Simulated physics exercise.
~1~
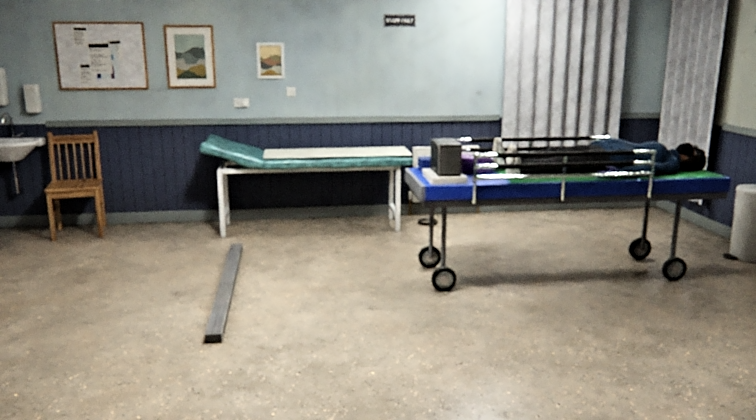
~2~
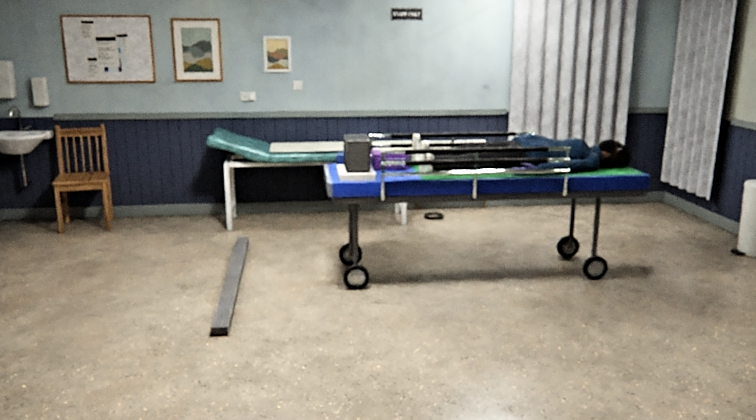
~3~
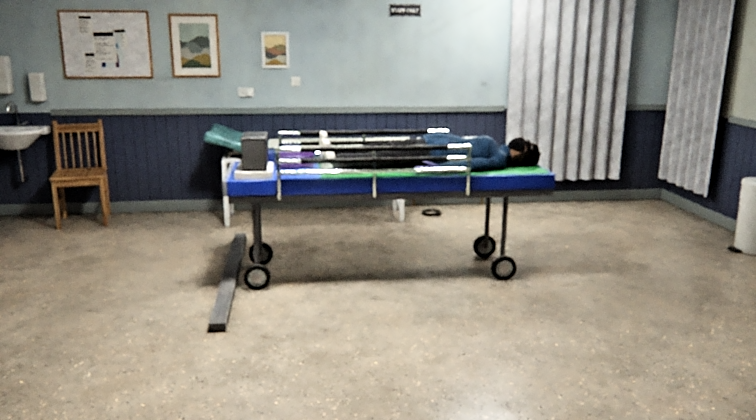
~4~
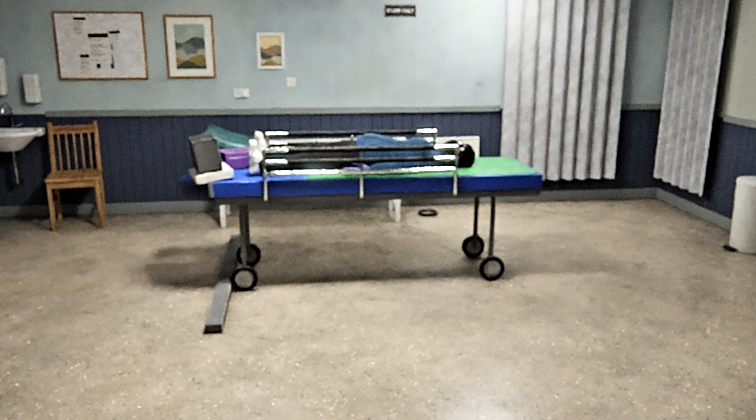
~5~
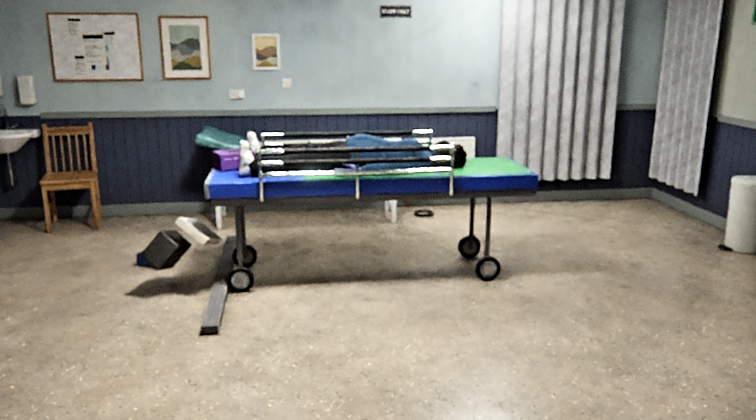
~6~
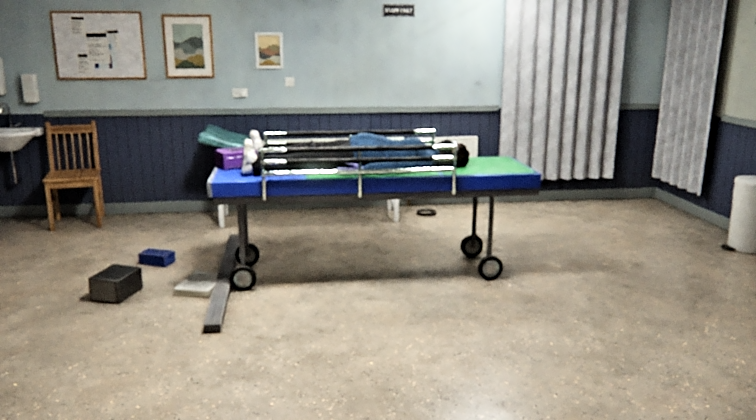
A trolley carrying a person lying down rolled left across the room and stopped at a low bar on the floor. The black monitor, white folder and blue box toppled off the foot end onto the floor, while the purple case stayed on.
